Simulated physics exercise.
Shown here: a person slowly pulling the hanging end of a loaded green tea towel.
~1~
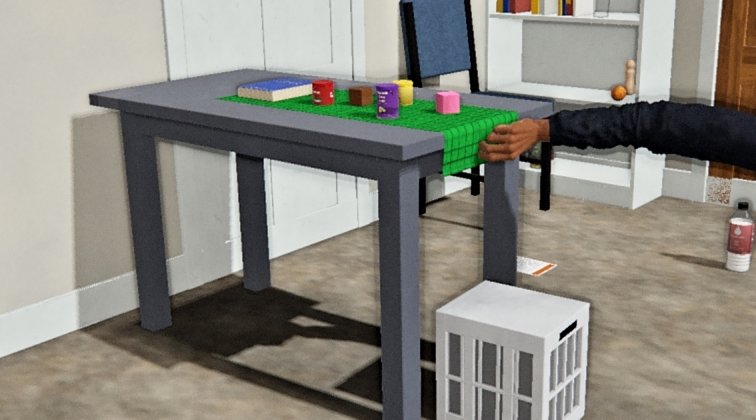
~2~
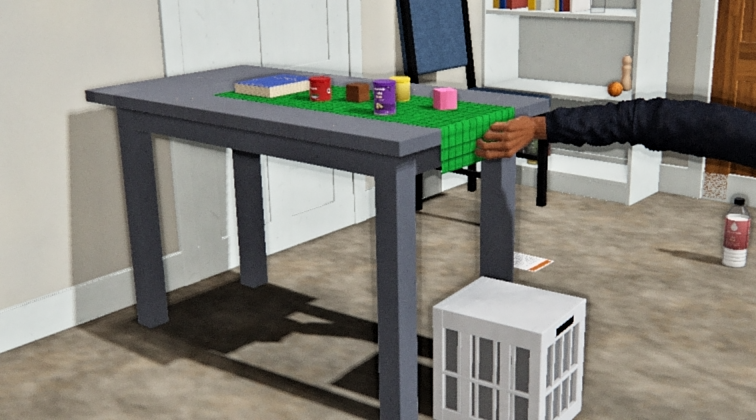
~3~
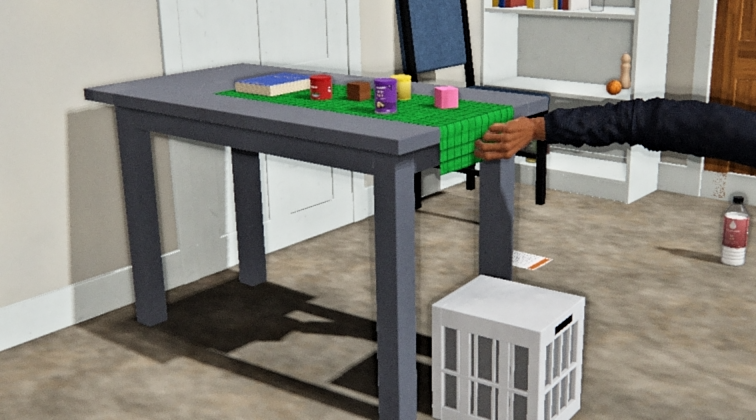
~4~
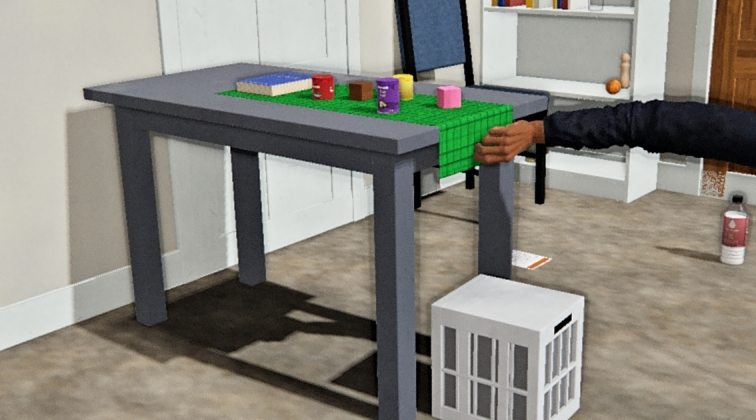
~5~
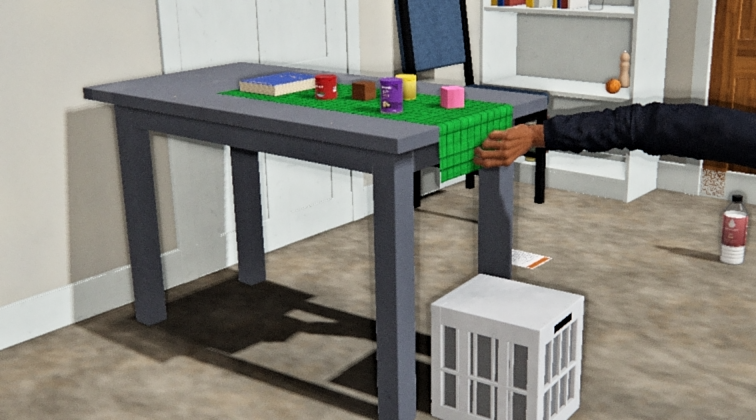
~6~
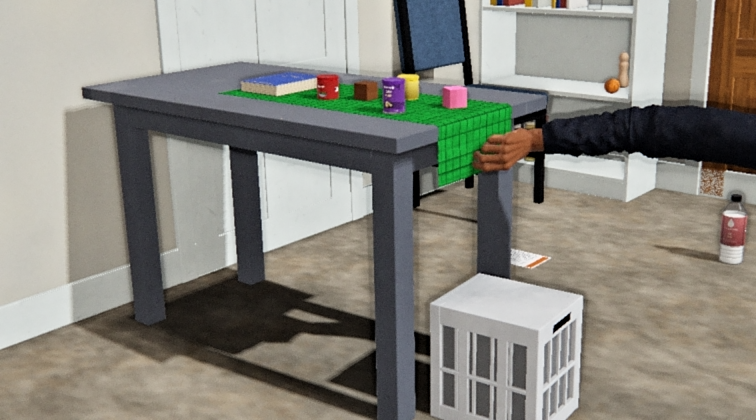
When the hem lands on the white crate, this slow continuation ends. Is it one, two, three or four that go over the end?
It is three.
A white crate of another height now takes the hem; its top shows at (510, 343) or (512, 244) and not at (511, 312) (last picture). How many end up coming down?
First height: 4; second height: 1.
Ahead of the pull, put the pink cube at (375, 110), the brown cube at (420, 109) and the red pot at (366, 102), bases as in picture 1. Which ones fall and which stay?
Fate of the pink cube: It goes; fate of the brown cube: It goes; fate of the red pot: It stays.
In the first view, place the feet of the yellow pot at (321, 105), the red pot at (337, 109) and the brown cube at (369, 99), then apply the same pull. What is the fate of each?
Note: Yellow pot kept on top; red pot kept on top; brown cube kept on top.
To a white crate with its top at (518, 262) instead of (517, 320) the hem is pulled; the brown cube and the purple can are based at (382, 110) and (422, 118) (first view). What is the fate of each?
Observed: Brown cube remains seated; purple can departs.
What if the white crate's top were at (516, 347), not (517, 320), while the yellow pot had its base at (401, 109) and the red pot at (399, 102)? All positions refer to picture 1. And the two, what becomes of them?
The yellow pot does not stay aboard, and the red pot does not stay aboard.
Soon after, hem near (479, 266); pink cube and purple can gone.
After that, hem on the crate; pink cube, purple can and yellow pot gone.
In the end, hem on the crate; pink cube, purple can and yellow pot gone. Over the edge go three.
